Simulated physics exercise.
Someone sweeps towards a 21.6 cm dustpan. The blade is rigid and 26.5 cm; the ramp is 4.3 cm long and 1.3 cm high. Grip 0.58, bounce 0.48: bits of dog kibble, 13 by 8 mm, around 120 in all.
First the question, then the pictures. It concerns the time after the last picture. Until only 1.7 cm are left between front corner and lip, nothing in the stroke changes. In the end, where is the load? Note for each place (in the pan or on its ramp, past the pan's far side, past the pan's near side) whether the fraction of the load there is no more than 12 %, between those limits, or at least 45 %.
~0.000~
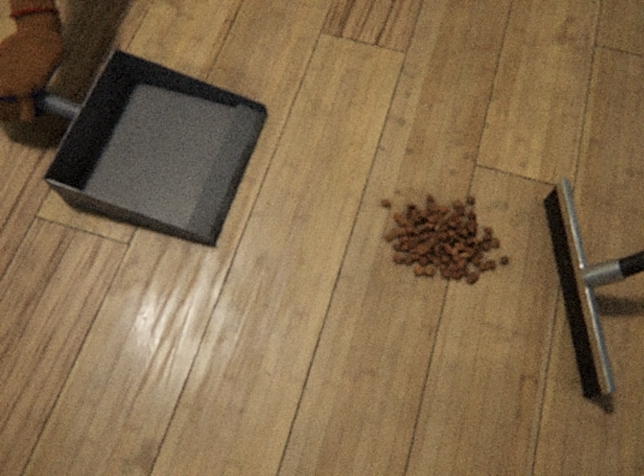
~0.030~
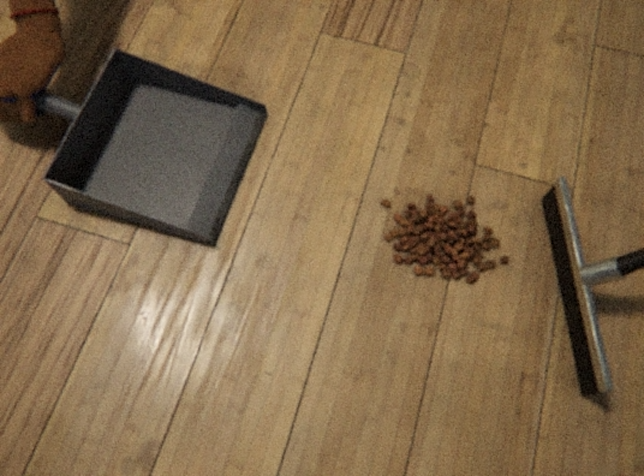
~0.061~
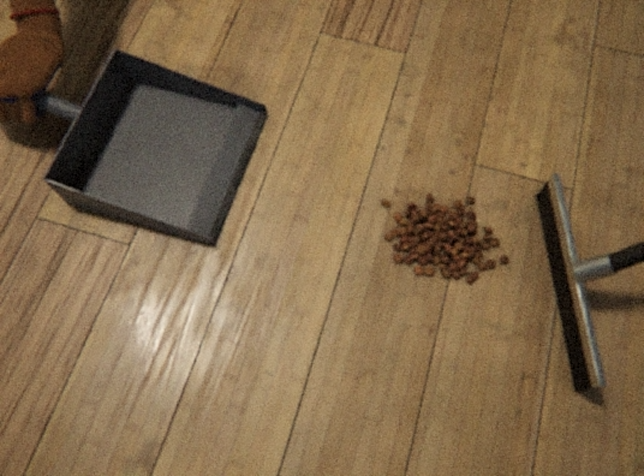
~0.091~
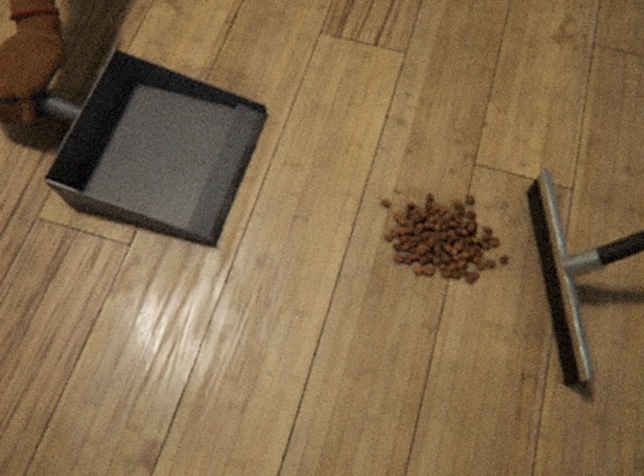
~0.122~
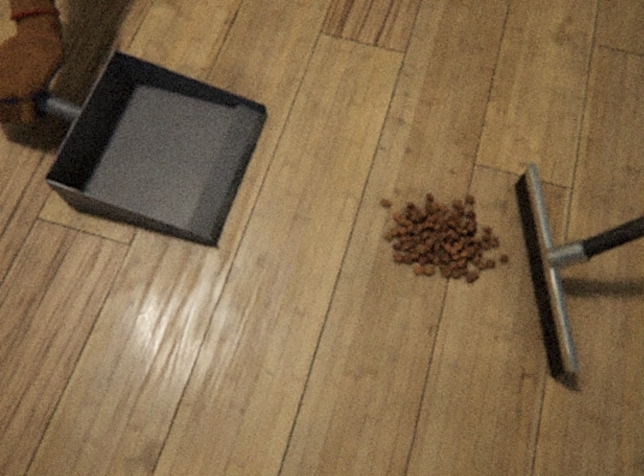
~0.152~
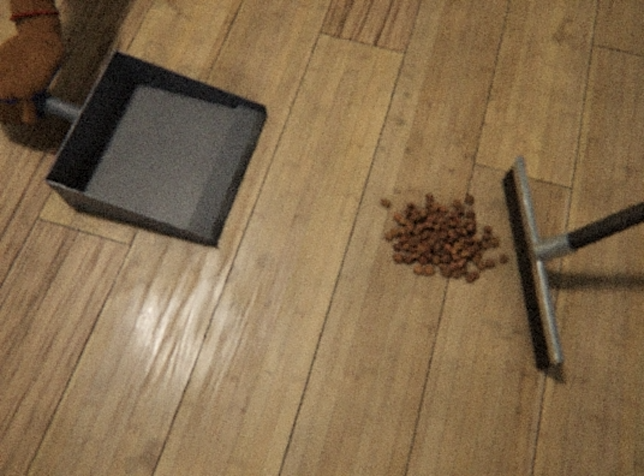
In the pan or on its ramp: No more than 12 %; past the pan's far side: No more than 12 %; past the pan's near side: No more than 12 %.
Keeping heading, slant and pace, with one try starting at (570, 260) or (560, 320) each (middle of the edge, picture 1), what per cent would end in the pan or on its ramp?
I'd put it near 0 per cent for the first and near 0 per cent for the second.
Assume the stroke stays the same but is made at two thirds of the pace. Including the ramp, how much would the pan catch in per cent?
About 0 %.
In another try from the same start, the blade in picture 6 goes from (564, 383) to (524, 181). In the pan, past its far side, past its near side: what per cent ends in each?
Per cent by place - pan 15, far side 0, near side 30.
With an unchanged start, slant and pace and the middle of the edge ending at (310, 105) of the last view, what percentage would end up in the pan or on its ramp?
Some 0 per cent.
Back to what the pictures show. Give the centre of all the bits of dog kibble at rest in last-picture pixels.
I'd say roughly (271, 194).
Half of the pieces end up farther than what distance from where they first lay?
About 24 cm.
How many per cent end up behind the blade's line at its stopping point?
Estimate: About 10 %.
Then, at 0.44 s, middle of the blade 23 cm from the lip; 0 % over the lip, far side 0 %, near side 0 %.
Then, at 0.63 s, middle of the blade 12 cm from the lip; 0 % over the lip, far side 0 %, near side 5 %.
After 0.94 s, middle of the blade 6 cm from the lip; 0 % over the lip, far side 0 %, near side 5 %.
By 1.4 s all is still; pan 0 %, far side 5 %, near side 5 %, in front of the lip or behind the blade 90 %.
